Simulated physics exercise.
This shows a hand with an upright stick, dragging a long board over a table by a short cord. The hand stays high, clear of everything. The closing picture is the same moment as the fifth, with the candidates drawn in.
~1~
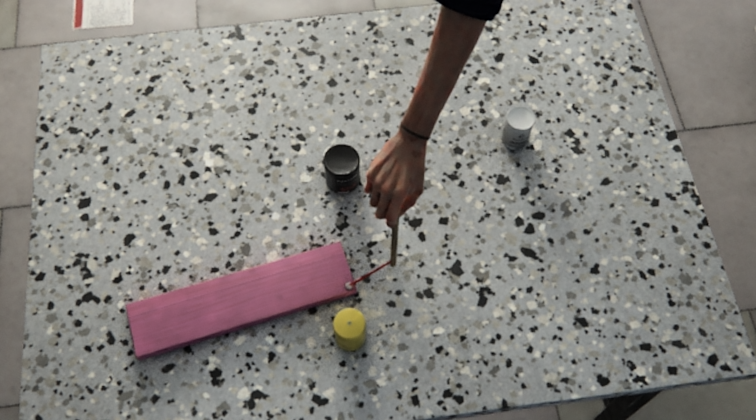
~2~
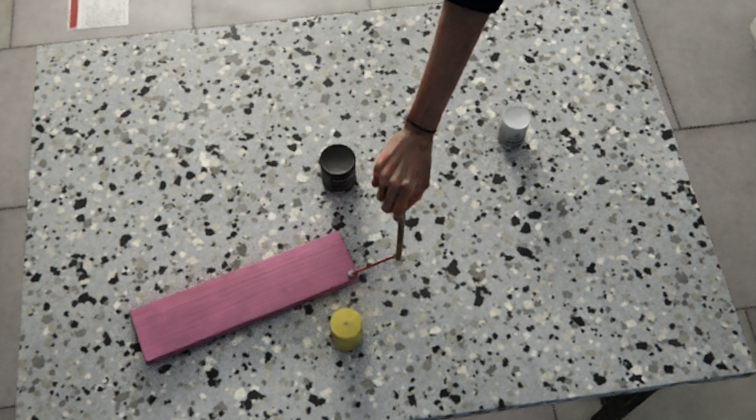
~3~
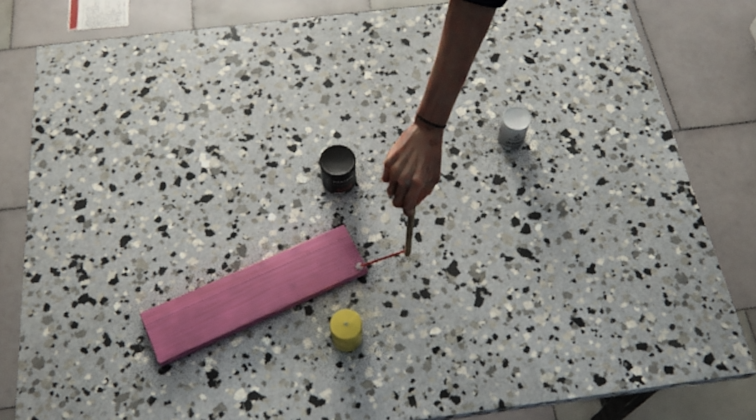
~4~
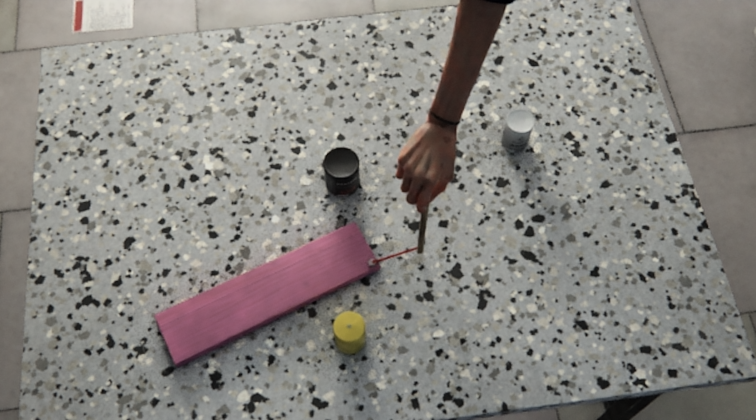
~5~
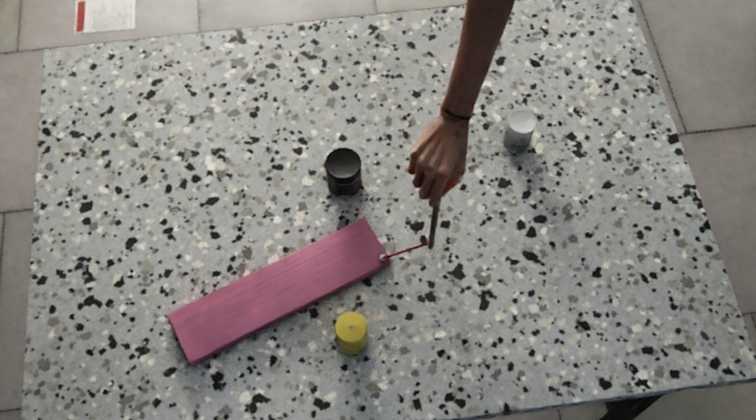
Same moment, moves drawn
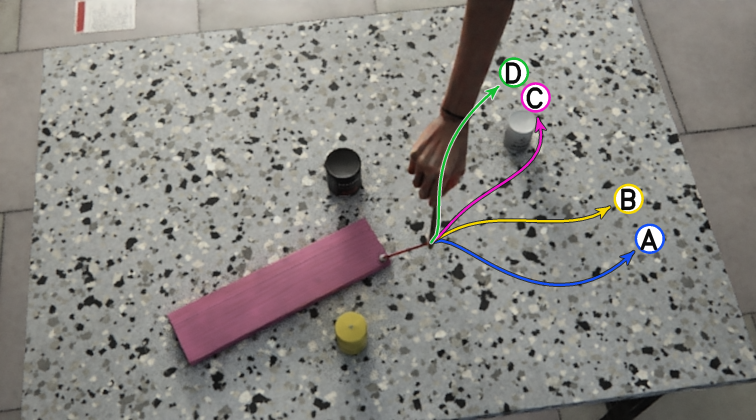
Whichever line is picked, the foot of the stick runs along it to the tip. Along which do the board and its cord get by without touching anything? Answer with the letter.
Only B misses them all.
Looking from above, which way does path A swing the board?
It turns clockwise.
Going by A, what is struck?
It is the yellow tin.
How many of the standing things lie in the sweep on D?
It touches one.
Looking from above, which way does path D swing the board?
Anticlockwise.
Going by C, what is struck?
It meets the white jar.
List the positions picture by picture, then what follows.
Black jar (342, 170); pink board (242, 297); yellow tin (350, 330), in the first picture.
Pink board (246, 293); black jar (338, 169), in the second picture.
Pink board (255, 291); white jar (513, 129), in the third picture.
Pink board (269, 290); yellow tin (350, 333), in the fourth picture.
Pink board (281, 287); black jar (344, 173); yellow tin (352, 334); white jar (519, 132), in the fifth picture.
On the marked copy, A from (431, 242) via (540, 283) to (633, 252); B from (431, 242) via (520, 221) to (610, 207); C from (431, 242) via (505, 182) to (538, 118); D from (431, 242) via (447, 154) to (498, 87).
With B. Early on, foot of the stick (493, 222), middle of the board (347, 265).
Further on, foot of the stick (562, 222), middle of the board (413, 251).
At the end, foot of the stick (612, 205), middle of the board (468, 240); nothing has been touched.
As for the rest, A meets the yellow tin; C meets the white jar; D meets the black jar.
